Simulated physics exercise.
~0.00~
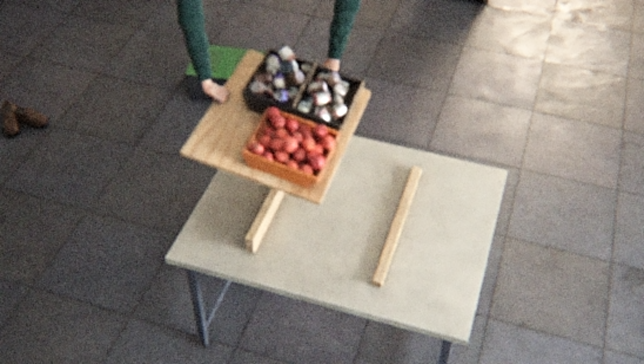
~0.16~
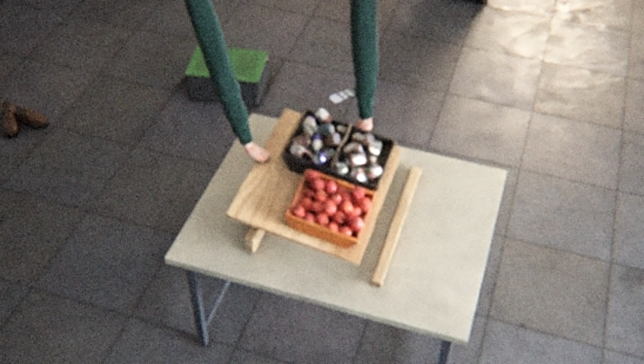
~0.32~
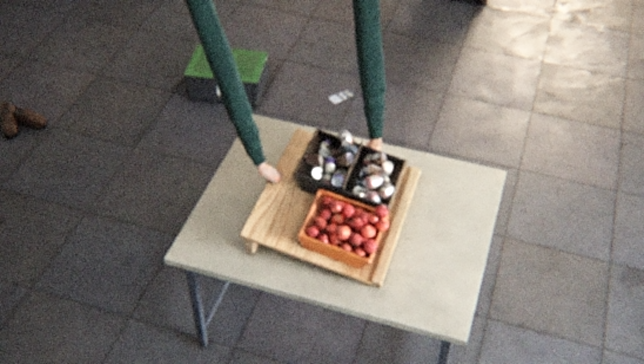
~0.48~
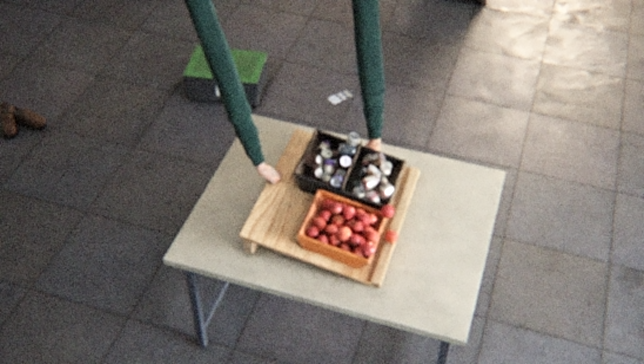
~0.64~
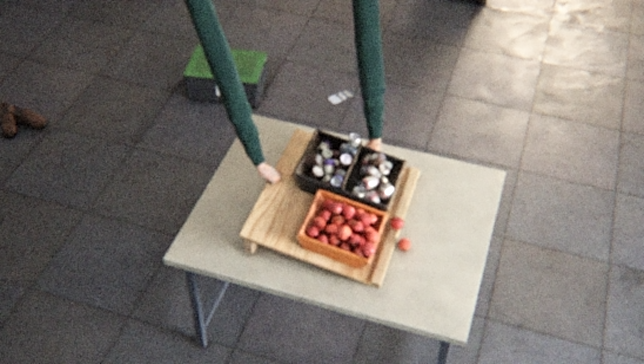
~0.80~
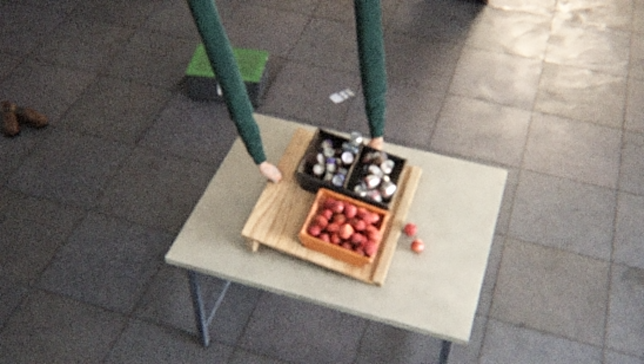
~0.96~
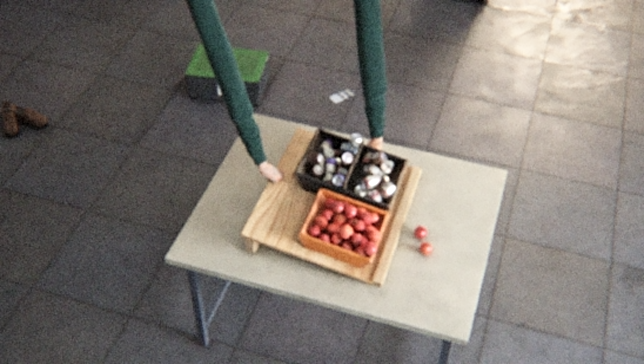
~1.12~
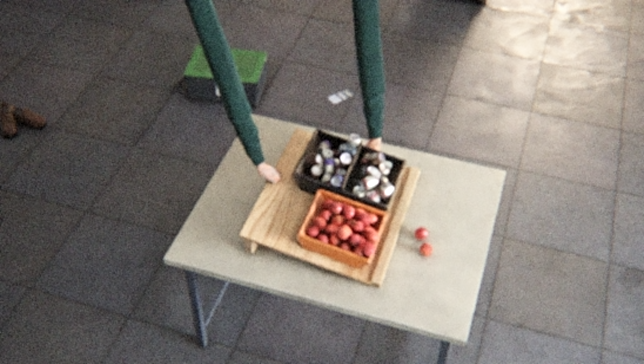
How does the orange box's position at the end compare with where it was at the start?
The orange box ended up farther to the right and lower down, near the middle of the table on the lowered board, after starting toward the table's far left side on the raised board.
